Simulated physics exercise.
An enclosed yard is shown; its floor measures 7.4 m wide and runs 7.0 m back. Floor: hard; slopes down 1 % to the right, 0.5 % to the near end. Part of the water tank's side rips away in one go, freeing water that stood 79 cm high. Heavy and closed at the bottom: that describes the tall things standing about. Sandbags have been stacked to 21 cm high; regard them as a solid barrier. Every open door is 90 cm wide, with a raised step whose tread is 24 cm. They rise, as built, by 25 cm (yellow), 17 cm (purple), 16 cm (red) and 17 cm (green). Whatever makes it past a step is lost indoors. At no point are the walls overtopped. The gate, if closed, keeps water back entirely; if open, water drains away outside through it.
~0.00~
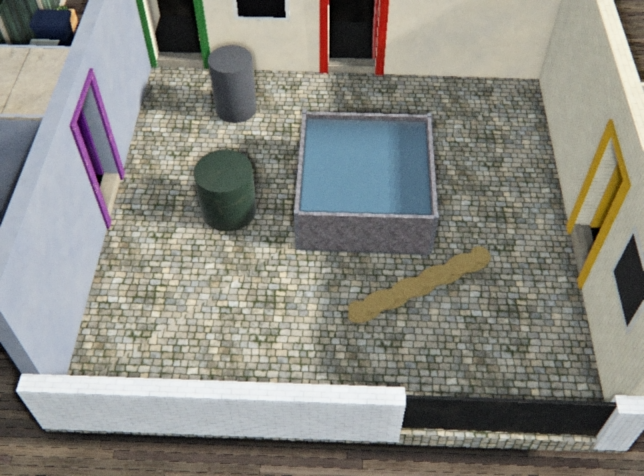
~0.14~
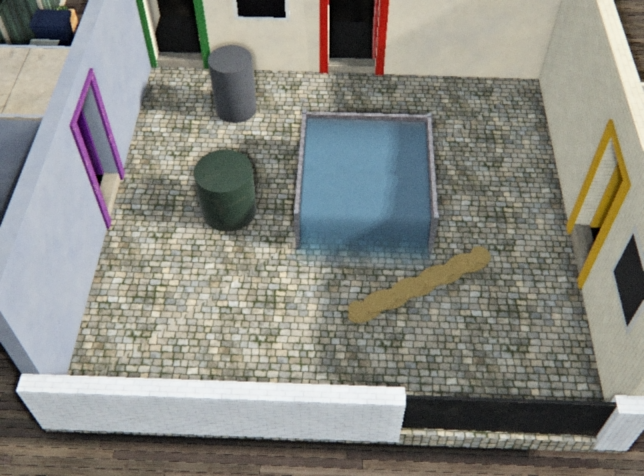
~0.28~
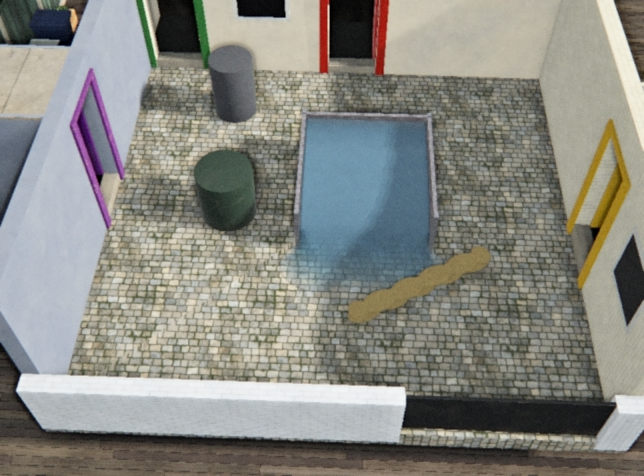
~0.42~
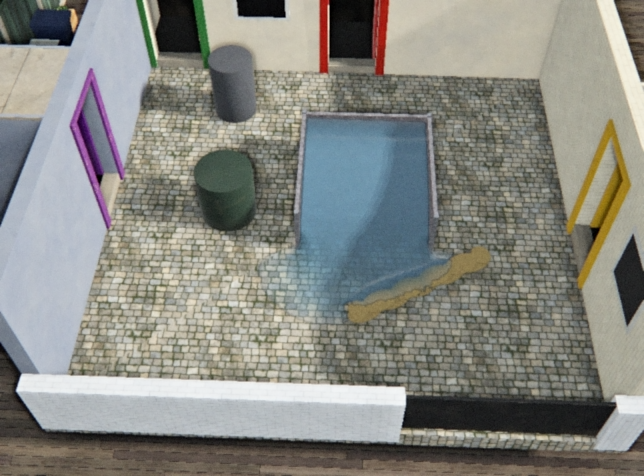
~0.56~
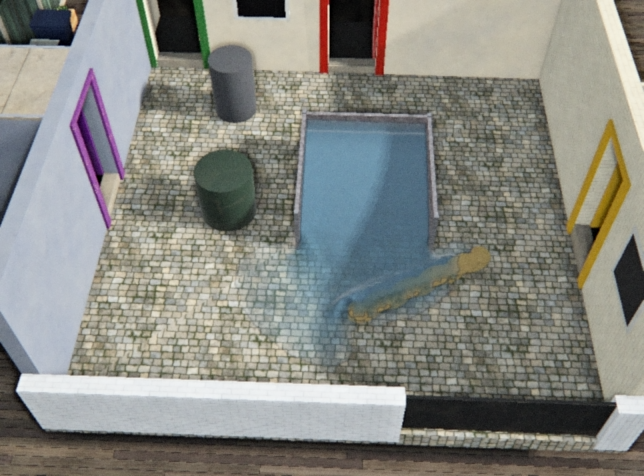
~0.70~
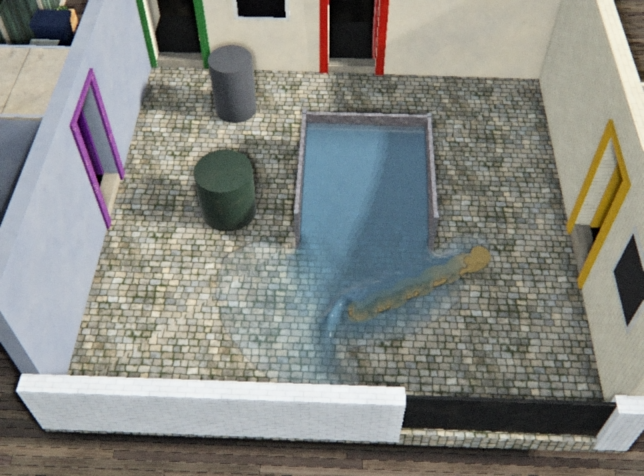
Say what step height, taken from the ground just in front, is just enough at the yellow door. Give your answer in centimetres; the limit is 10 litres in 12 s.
I would put it at 7.5 cm.
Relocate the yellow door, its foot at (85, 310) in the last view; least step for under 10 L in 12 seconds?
Around 22 cm would do it.
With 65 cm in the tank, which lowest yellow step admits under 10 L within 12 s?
Minimum height: Approx. 6.0 cm.
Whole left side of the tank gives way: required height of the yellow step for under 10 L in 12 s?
Some 12.0 cm.
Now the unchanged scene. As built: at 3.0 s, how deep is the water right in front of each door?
Yellow door 5 cm, purple door 0 cm, red door 0 cm, green door 0 cm.
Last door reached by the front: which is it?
Door: Red.
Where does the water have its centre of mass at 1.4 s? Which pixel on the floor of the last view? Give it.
(358, 258), roughly.
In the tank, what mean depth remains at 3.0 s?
It averages roughly 17 centimetres.
After 1.4 s water covers 30 % of the floor, deepest (51 cm) near (403, 284); it has not reached the yellow door.
After 3.0 s water covers 50 % of the floor, deepest (40 cm) near (60, 403); 5 cm at the yellow door, 0 litres in over its 25 cm step.
After 12.0 s water covers 95 % of the floor, deepest (15 cm) near (559, 234); 10 cm at the yellow door, 0 litres in over its 25 cm step.
At the yellow door as built, the water arrived by 2.5 s and peaked near 12 cm at 4.0 s.
Run again over the same 12 s with other heights there, 23 litres in over 6 cm, 2 litres over 9.5 cm. The limit of 10 litres is kept from about 7.5 cm up.
